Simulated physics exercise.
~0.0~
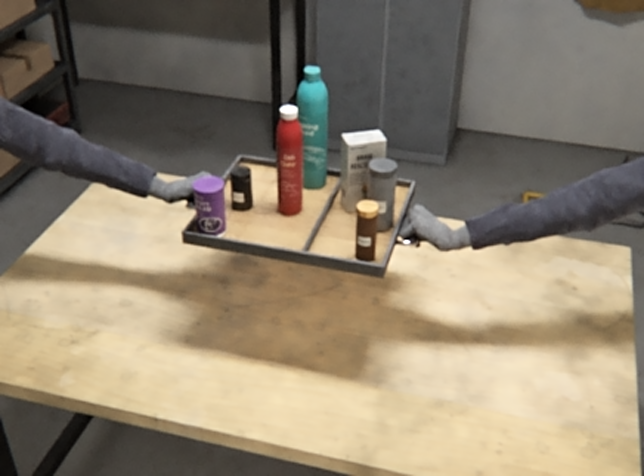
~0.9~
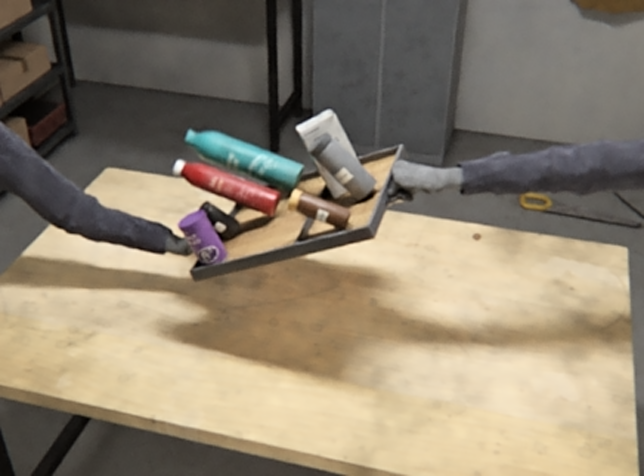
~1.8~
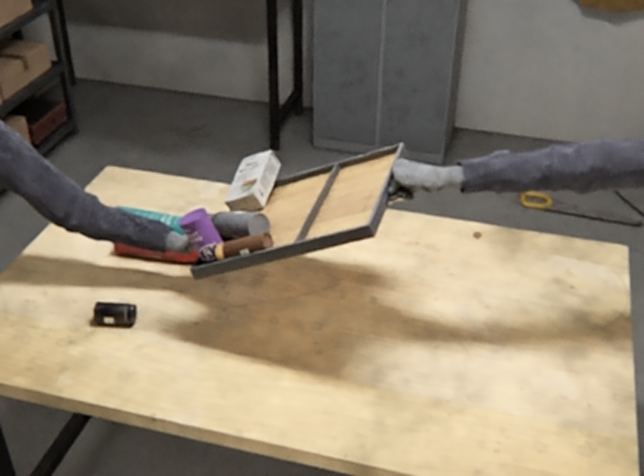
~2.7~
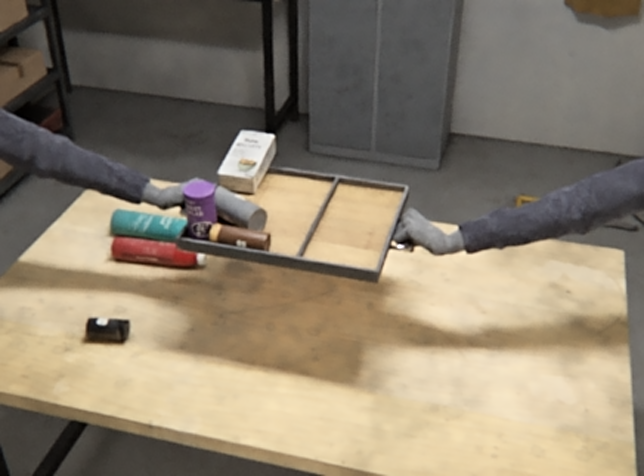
A dark-rimmed tray with a cross bar is held by two gloved hands above a wooden table in a storage room, seen from slightly above. It carries a purple tin and black shaker at left, red and turquoise bottles in the middle, and a white packet, grey jar and brown shaker at right. The hands tip it steeply down to the left, and the things topple and slide. Both bottles and the black shaker drop onto the table. The tray returns nearly level, with the purple tin upright and the brown shaker, grey jar and packet toppled at its left side.
